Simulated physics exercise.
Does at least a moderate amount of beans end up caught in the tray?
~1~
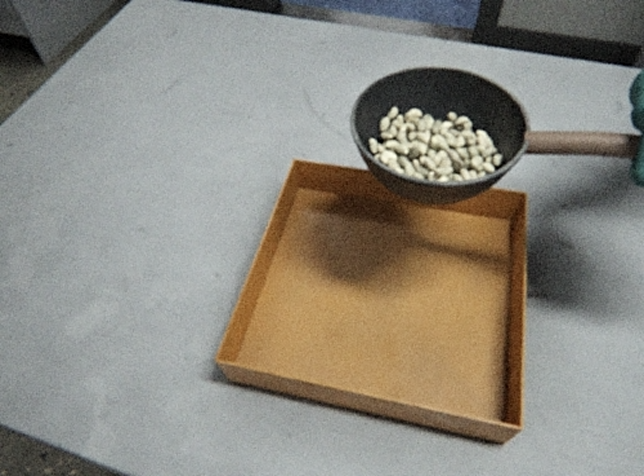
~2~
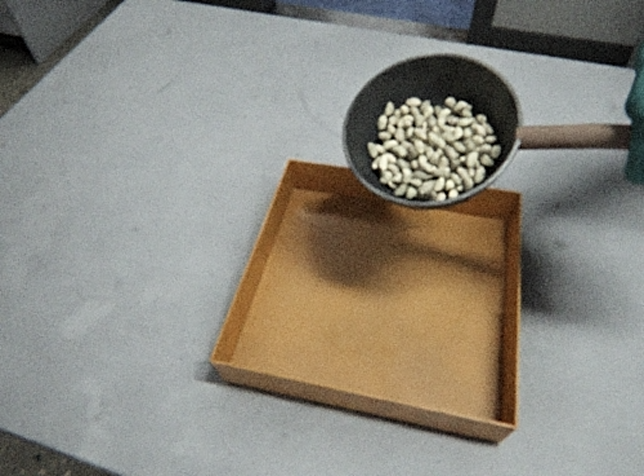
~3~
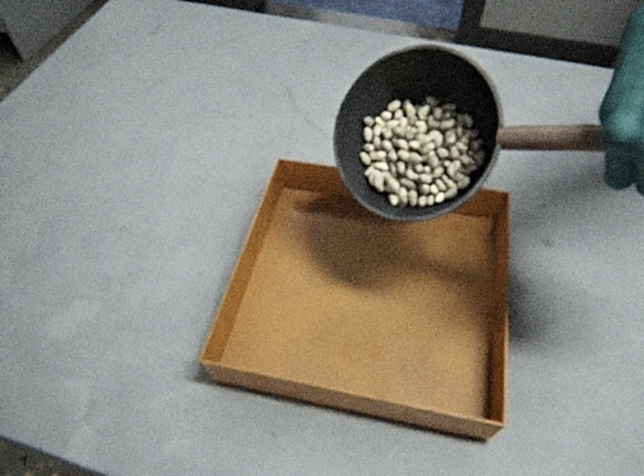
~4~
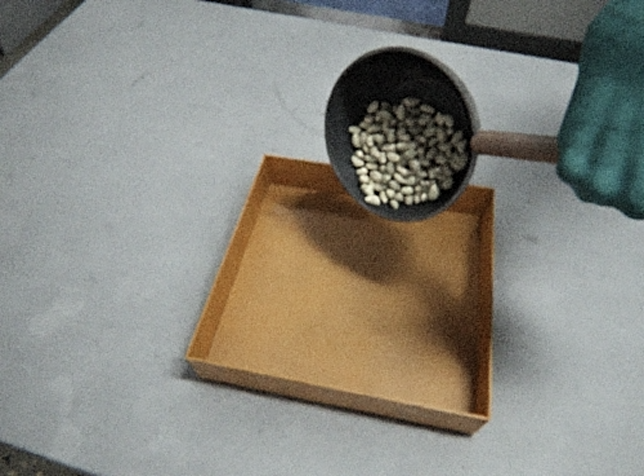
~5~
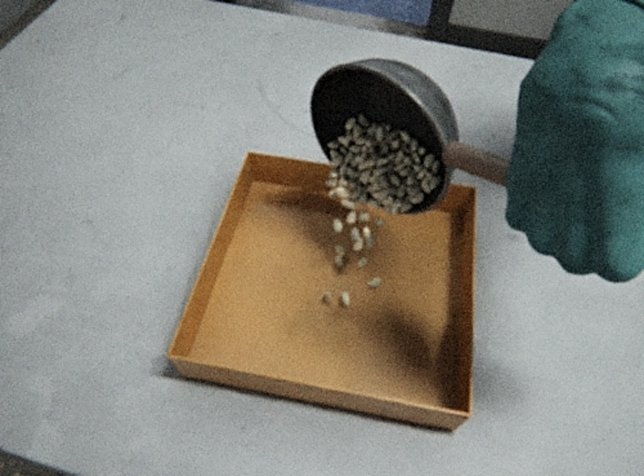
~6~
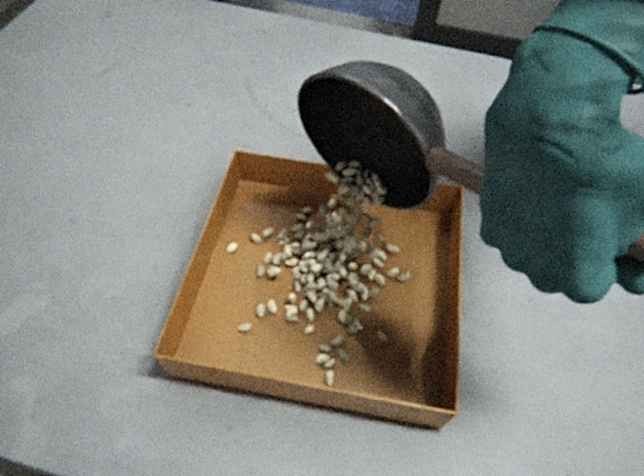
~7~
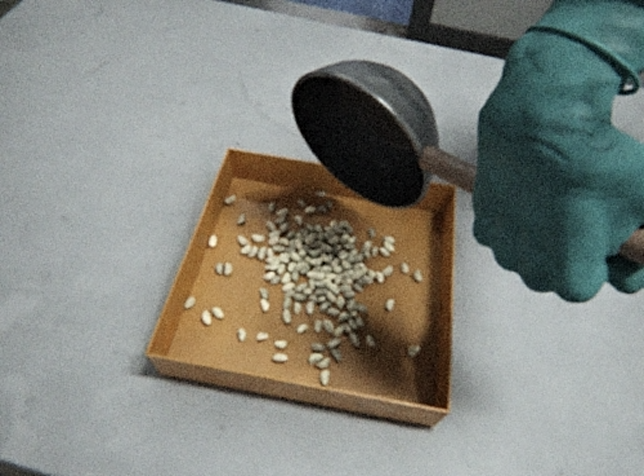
Yes, a moderate amount of beans ends up in the tray, loosely piled in the middle with some scattered around, and the ladle is left empty.
